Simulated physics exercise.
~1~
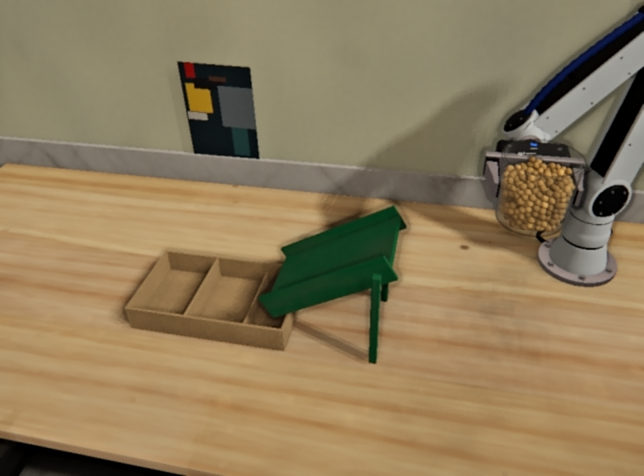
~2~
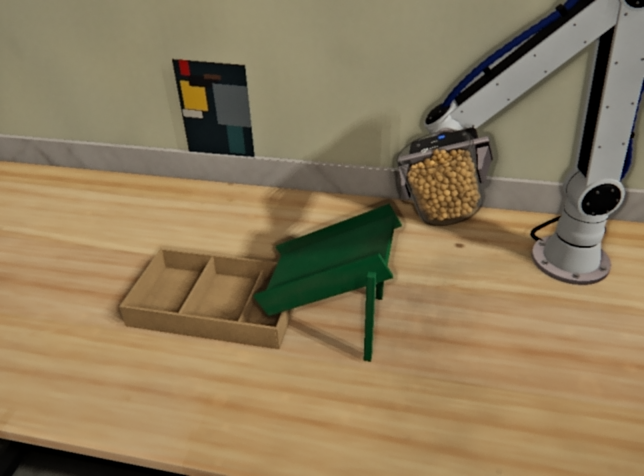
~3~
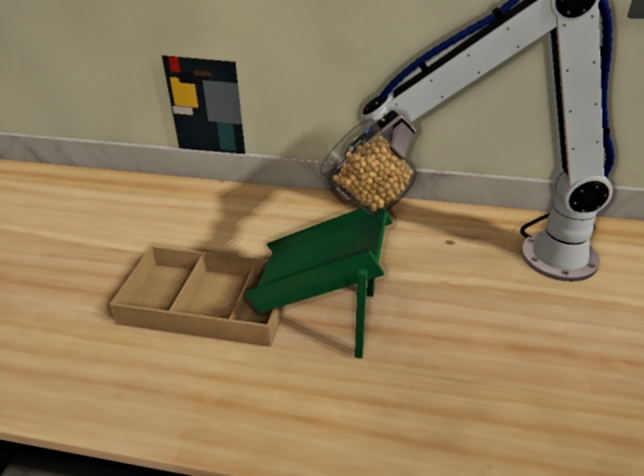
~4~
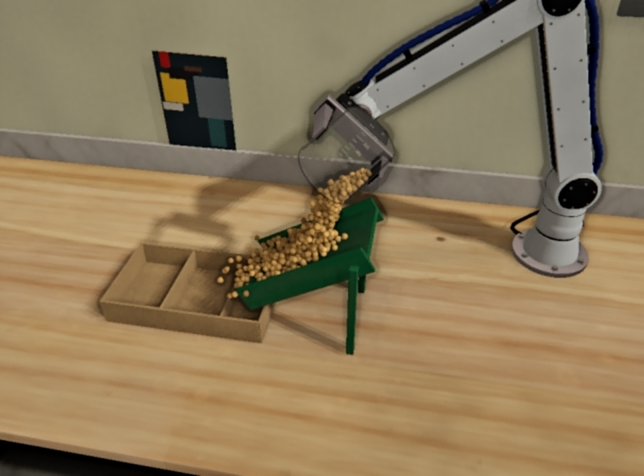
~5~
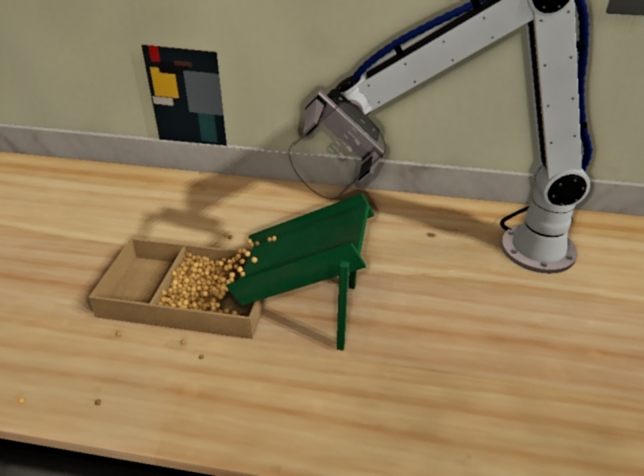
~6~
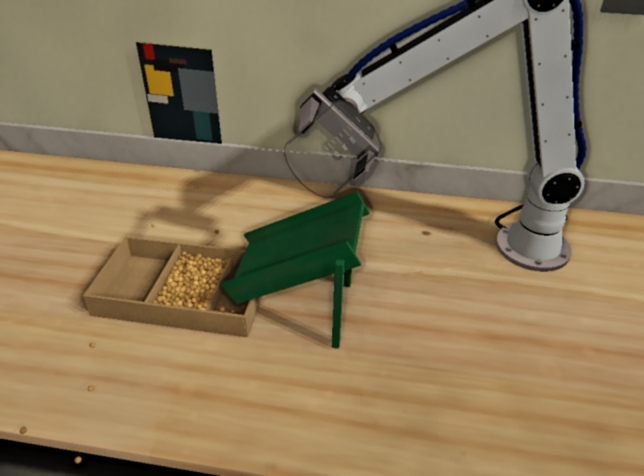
In the video, a robot arm carries a clear cup of chickpeas left above a green chute and tips it over, sending them down into a divided tray, where most settle in the middle section while a few scatter on the table and the emptied cup stays overturned.
